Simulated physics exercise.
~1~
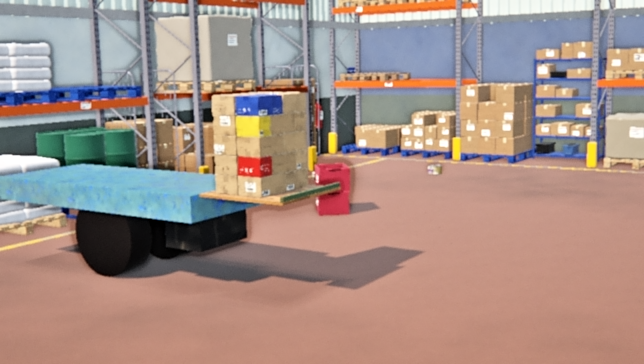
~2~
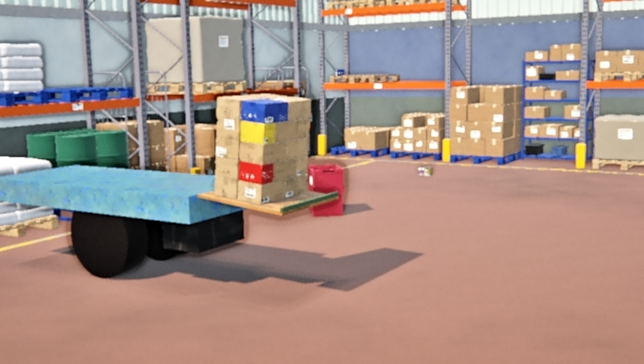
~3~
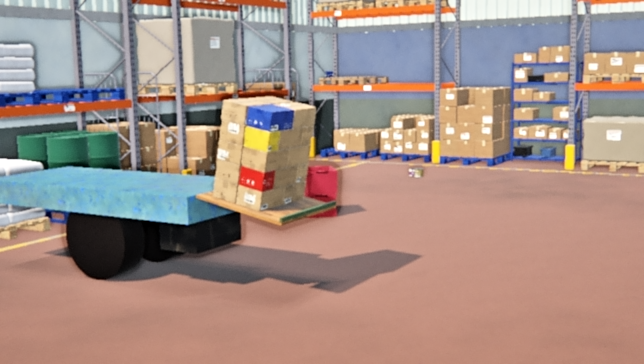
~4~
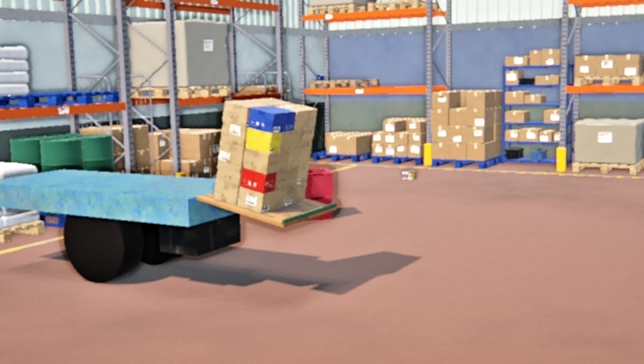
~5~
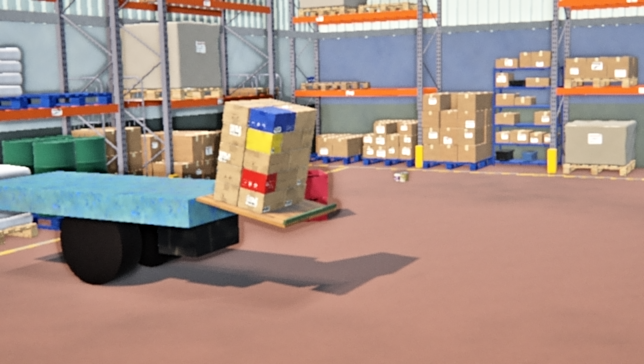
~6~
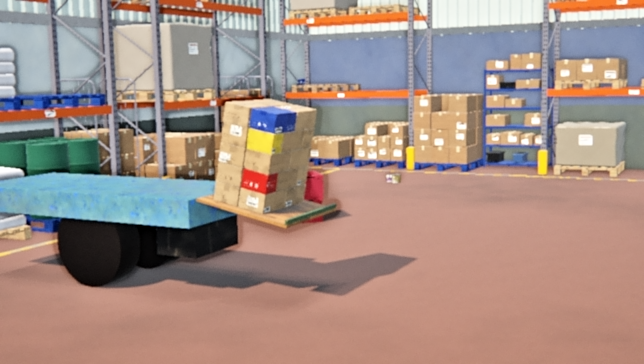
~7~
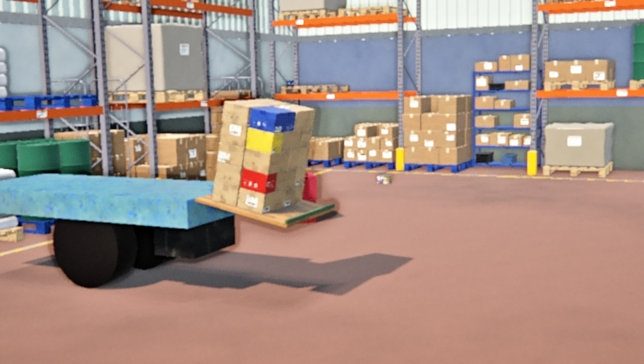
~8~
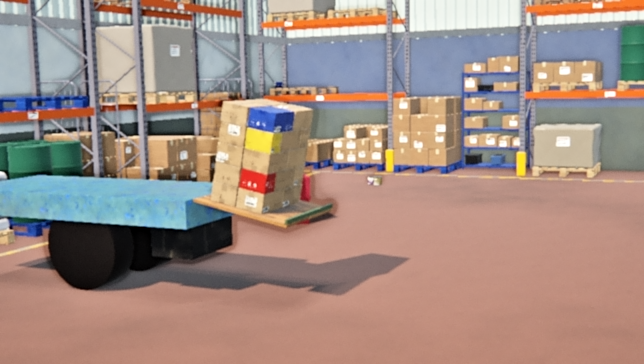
A bright warehouse with a reddish floor, orange-beamed racks and stacked cartons is seen from the side, the view drifting slowly around the scene. At the left stands a blue flat-bed with dark wheels, and a pile of brown parcels rests on a wooden flap at its right end. Among them are a blue parcel at the top, a yellow one below it and a red one lower down. The flap's outer edge dips gently to the right, and the whole pile leans with it. The flap then stops and stays sloped, with the tilted pile still together on it.
